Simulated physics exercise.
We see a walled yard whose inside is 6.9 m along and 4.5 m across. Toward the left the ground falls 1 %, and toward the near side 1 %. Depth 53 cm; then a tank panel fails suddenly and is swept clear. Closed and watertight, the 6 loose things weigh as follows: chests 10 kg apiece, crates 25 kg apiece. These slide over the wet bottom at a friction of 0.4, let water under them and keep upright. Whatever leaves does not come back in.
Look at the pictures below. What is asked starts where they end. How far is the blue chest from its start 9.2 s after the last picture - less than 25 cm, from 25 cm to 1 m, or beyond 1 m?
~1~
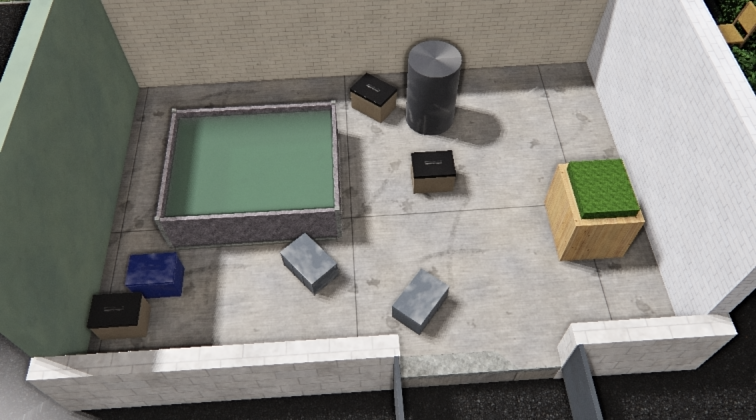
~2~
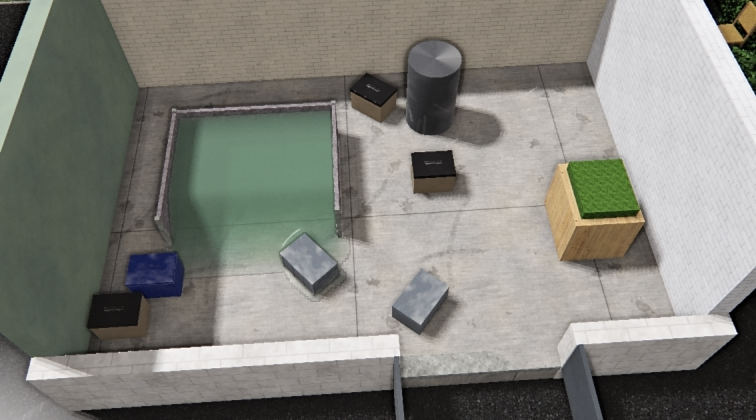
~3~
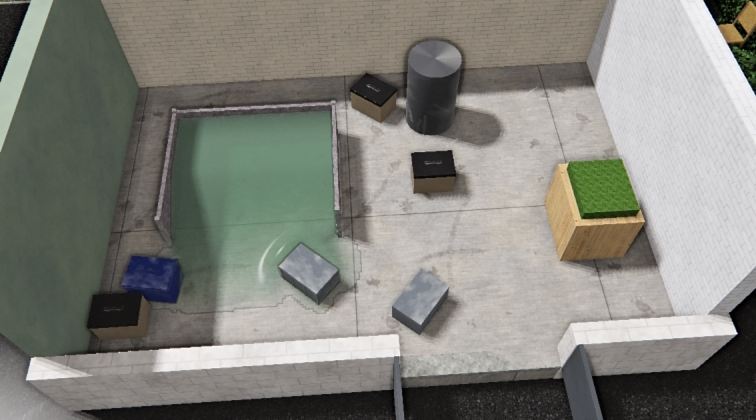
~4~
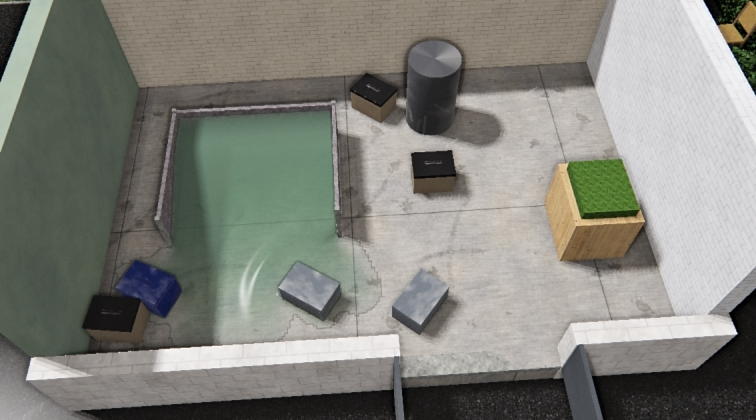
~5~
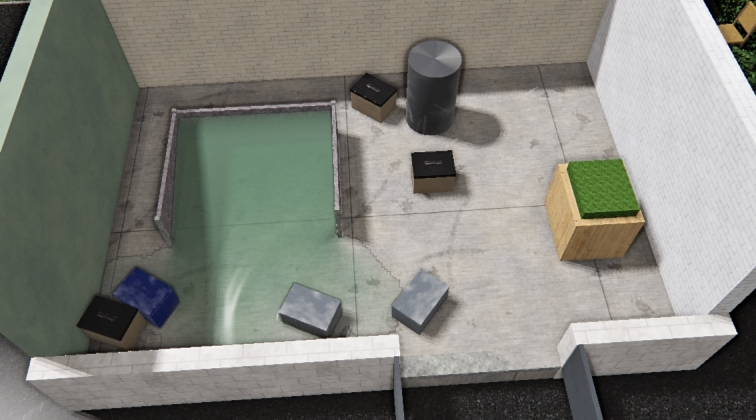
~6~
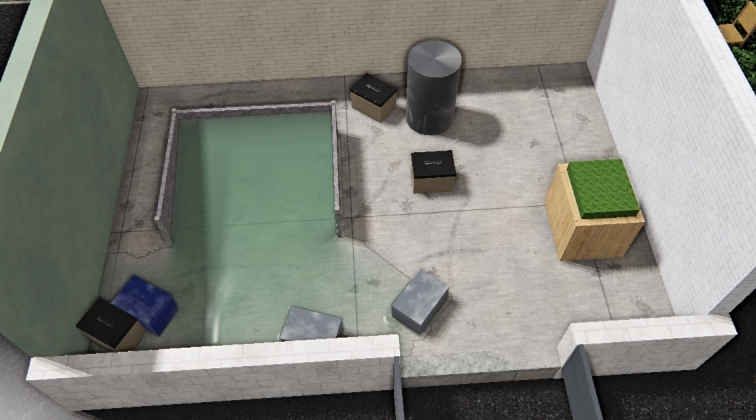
Beyond 1 m.
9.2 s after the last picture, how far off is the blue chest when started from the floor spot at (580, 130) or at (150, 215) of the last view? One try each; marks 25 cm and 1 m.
In that order: It goes a modest distance; it goes a long way.
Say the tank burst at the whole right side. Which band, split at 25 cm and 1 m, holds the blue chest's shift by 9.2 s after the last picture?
I'd say the blue chest scarcely moves.
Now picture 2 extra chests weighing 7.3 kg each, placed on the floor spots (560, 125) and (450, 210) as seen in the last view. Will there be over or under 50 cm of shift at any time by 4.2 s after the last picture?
In sequence: Within it, then beyond it.
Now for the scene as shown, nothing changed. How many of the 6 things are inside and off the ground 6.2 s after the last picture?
The count is 2.
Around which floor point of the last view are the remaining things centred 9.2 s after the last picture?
I'd say about (474, 177) in the last view.
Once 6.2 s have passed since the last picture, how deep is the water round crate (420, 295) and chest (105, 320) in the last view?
4 and 4 cm.
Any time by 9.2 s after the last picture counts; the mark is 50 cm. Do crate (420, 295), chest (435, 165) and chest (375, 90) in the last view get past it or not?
The first topped the threshold, the second never reached the threshold, and the third topped the threshold.
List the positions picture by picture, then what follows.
The blue chest at (151, 268) rests on the ground; 3.5 m2 under water; 0 of 6 have shifted, in the first frame.
The blue chest at (151, 268), on the bottom; 4.4 m2 under water; 0 of 6 have shifted, in the second frame.
The blue chest at (149, 272), on the bottom, 5 cm from its start; 5.3 m2 under water; 2 of 6 have shifted, in the third frame.
The blue chest at (145, 282), on the bottom, 18 cm from its start; 6.6 m2 under water; 2 of 6 have shifted, in the fourth frame.
The blue chest at (143, 290), on the bottom, 30 cm from its start; water covers 7.9 m2; 3 of 6 have shifted, in the fifth frame.
The blue chest at (141, 299), on the bottom, 40 cm from its start; 8.6 m2 under water; 3 of 6 have shifted, in the sixth frame.
Then, 1.2 s after the last picture the blue chest is near (131, 297), 0.5 m from its start, afloat; 0 of 6 are out; 3 afloat.
Then, 3.8 s after the last picture the blue chest is near (147, 89), 2.9 m from its start, afloat; 0 of 6 are out; 1 afloat.
Then, 6.2 s after the last picture the blue chest is near (298, 78), 3.4 m from its start, afloat; 0 of 6 are out; 2 afloat.
Then, 9.2 s after the last picture the blue chest is near (414, 66), 4.6 m from its start, afloat; 0 of 6 are out; 3 afloat.
